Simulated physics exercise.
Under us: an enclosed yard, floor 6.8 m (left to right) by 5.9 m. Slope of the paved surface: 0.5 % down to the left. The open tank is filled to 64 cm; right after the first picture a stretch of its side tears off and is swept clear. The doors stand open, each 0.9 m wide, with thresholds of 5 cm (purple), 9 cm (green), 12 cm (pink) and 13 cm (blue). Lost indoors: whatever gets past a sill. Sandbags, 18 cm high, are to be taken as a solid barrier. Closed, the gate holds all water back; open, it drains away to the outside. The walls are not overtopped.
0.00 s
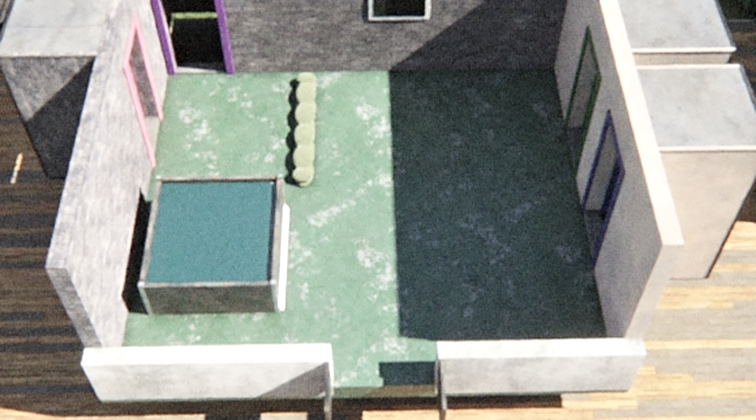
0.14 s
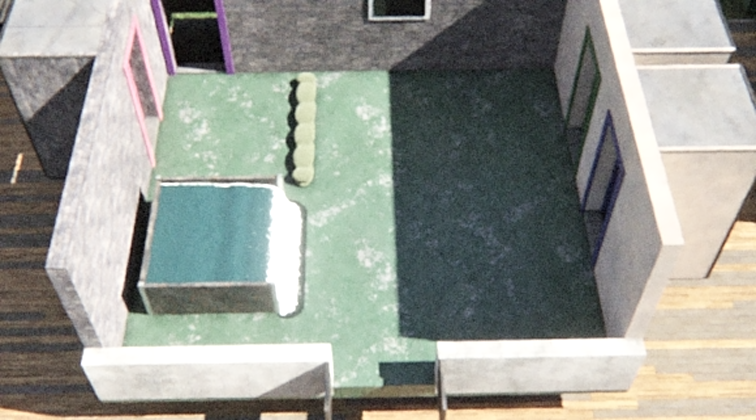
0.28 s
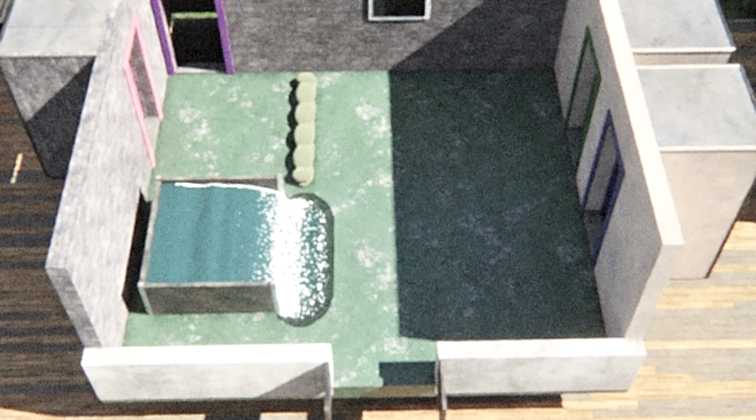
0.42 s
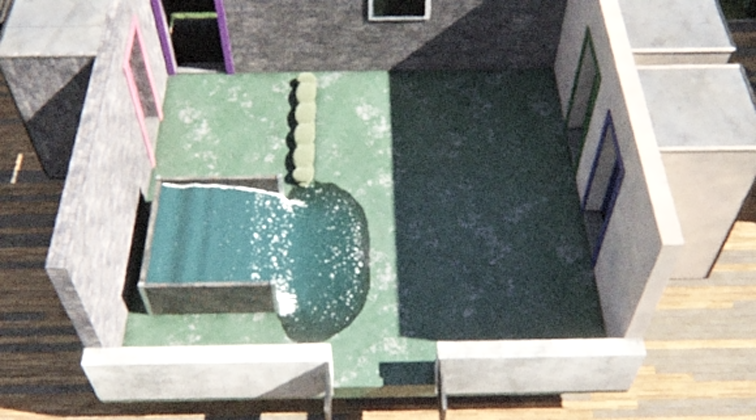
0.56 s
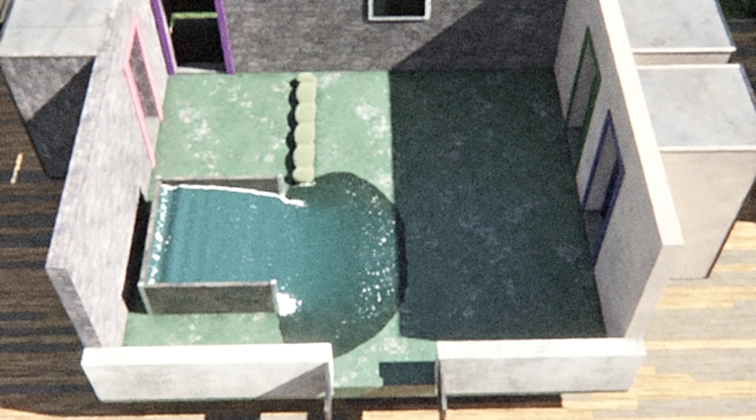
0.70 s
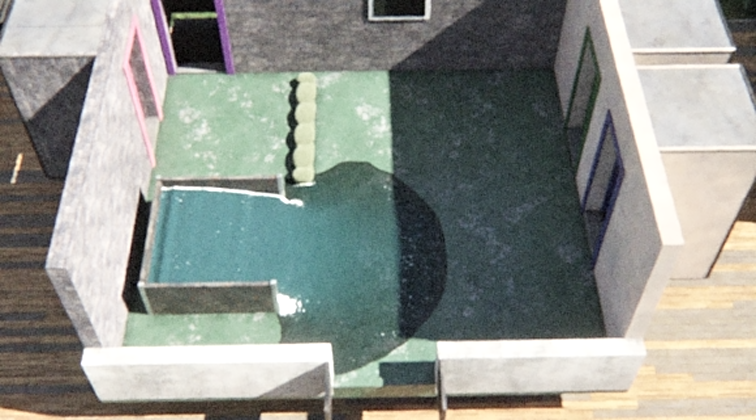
Water pours from the torn-open right side of a square grey tank at the left of a walled yard with a mottled green floor, seen from high above by a still camera. Pale bushes stand in a row behind it, with pink, purple, green and blue openings in the walls and deep shade across the right. White and sparkling at first, the water spreads rightward in a widening, rounded teal sheet, crossing into the shade.
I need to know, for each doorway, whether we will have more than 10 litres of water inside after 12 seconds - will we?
Here is how it goes: The purple door, no, not that much; the green door, yes, more than that; the pink door, no, not that much; the blue door, yes, more than that.
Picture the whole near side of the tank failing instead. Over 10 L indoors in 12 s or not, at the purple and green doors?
At purple the amount is higher than the mark, while at green it is beneath the mark.
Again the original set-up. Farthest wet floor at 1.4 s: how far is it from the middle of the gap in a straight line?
That comes to near 4.6 m out.
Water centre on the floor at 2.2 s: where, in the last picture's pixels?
Around (372, 252).
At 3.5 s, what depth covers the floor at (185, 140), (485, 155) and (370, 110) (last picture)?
0, 3, 1 cm.
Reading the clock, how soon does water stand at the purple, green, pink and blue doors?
Purple = 7.0 s, green = 2.0 s, pink = 9.0 s, blue = 1.3 s.
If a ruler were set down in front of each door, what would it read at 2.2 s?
Measured in centimetres, the purple door gives 0, the green door 11, the pink door 0 and the blue door 24.
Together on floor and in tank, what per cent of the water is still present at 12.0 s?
Around 82 percent of the water.
After 1.4 s water covers 45 % of the floor and is deepest (24 cm) near (293, 284); purple door not reached, green door not reached, pink door not reached, blue door 3 cm at the sill, 0 L in.
After 2.2 s water covers 55 % of the floor and is deepest (36 cm) near (604, 365); purple door not reached, green door 11 cm at the sill, 0 L in, pink door not reached, blue door 24 cm at the sill, 25 L in.
After 3.5 s water covers 60 % of the floor and is deepest (26 cm) near (548, 73); purple door not reached, green door 14 cm at the sill, 29 L in, pink door not reached, blue door 18 cm at the sill, 67 L in.
After 7.0 s water covers 70 % of the floor and is deepest (17 cm) near (322, 84); purple door not reached, green door 7 cm at the sill, 39 L in, pink door not reached, blue door 5 cm at the sill, 78 L in.
After 12.0 s water covers 85 % of the floor and is deepest (8 cm) near (322, 99); purple door 3 cm at the sill, 0 L in, green door 4 cm at the sill, 39 L in, pink door 3 cm at the sill, 0 L in, blue door 3 cm at the sill, 79 L in.
